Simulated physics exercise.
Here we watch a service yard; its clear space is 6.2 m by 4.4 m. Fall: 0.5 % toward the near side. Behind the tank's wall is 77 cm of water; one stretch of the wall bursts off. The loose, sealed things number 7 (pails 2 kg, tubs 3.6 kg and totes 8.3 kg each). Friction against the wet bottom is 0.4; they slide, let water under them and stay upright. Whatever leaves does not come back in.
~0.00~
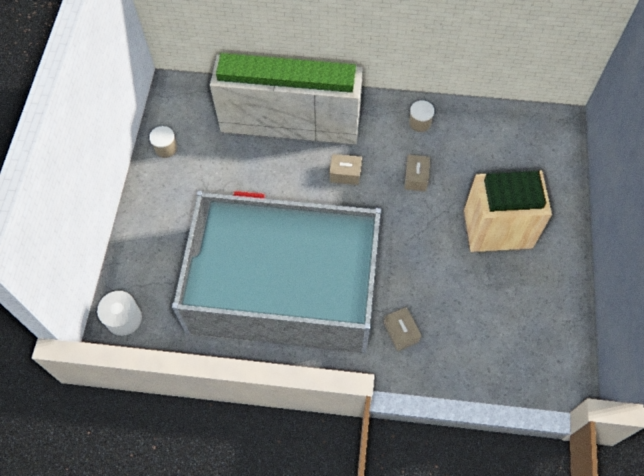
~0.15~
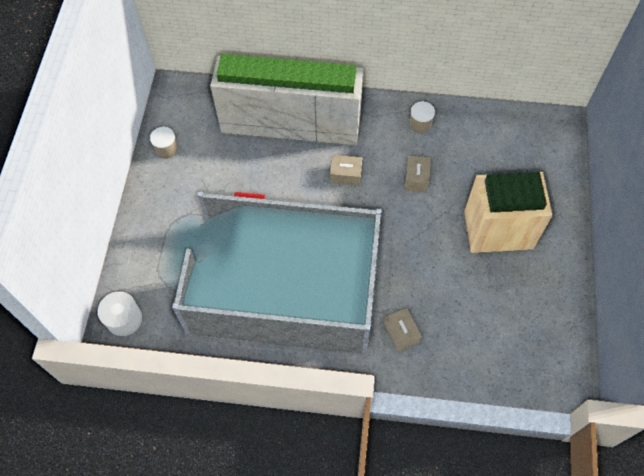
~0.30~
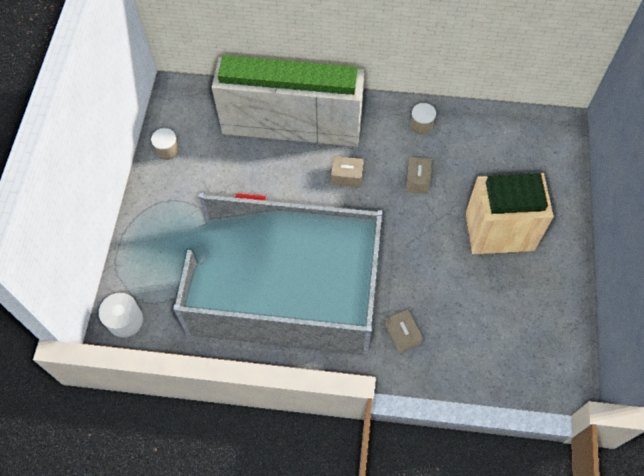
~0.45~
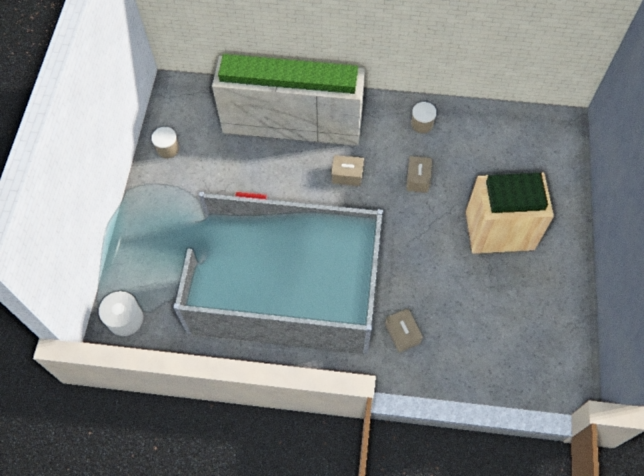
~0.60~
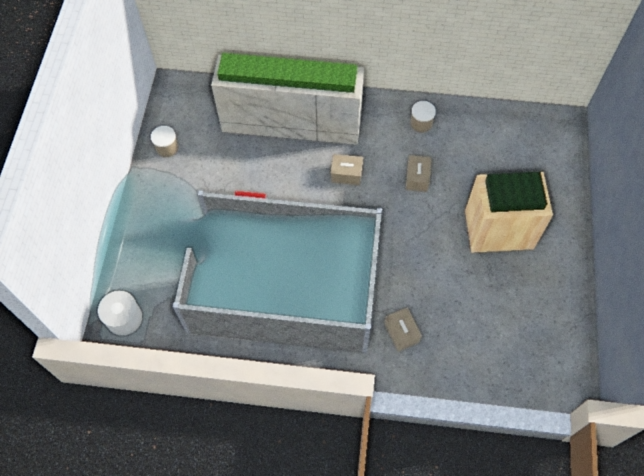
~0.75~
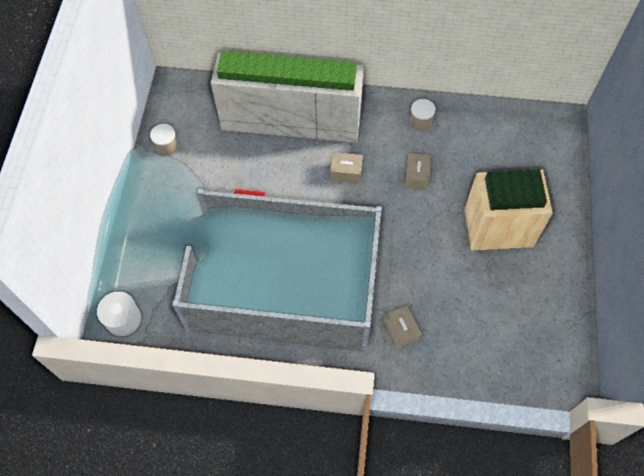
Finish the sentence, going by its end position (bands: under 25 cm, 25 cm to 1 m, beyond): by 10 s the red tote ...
By 10 s the red tote is swept well away.
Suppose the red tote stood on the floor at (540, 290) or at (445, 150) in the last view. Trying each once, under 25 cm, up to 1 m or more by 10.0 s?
Taken in turn, it is carried a long way and then glides a modest way.
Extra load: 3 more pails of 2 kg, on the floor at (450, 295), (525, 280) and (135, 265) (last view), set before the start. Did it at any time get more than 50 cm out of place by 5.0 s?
One by one: Below the mark, below the mark, beyond the mark.
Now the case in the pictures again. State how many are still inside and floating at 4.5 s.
Tally: 2 of them.
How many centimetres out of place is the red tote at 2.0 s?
Around 0 centimetres.
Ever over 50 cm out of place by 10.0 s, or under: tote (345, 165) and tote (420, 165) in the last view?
In sequence - stayed below the line; stayed below the line.
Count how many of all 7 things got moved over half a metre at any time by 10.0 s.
Tally: 5.
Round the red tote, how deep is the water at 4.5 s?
Depth approx. 3 cm.
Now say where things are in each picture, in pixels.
In the first frame, the red tote at (248, 202) rests on the ground; water covers 3.0 m2; 0 of 7 have shifted.
In the second frame, the red tote at (248, 203), on the bottom; water covers 3.5 m2; 0 of 7 have shifted.
In the third frame, the red tote at (249, 204), on the bottom; 4.3 m2 under water; 0 of 7 have shifted.
In the fourth frame, the red tote at (249, 203), on the bottom; 4.9 m2 under water; 0 of 7 have shifted.
In the fifth frame, the red tote at (249, 202), on the bottom; 5.1 m2 under water; 0 of 7 have shifted.
In the sixth frame, the red tote at (248, 200) rests on the ground; water covers 5.4 m2; 0 of 7 have shifted.
After 2.0 s the red tote is near (248, 200), 0.0 m from its start, aground; 0 of 7 are out; 2 afloat.
After 4.5 s the red tote is near (248, 201), 0.0 m from its start, aground; 0 of 7 are out; 2 afloat.
After 7.0 s the red tote is near (268, 207), 0.3 m from its start, afloat; 0 of 7 are out; 4 afloat.
After 10.0 s the red tote is near (432, 190), 2.4 m from its start, afloat; 1 of 7 are out; 5 afloat.
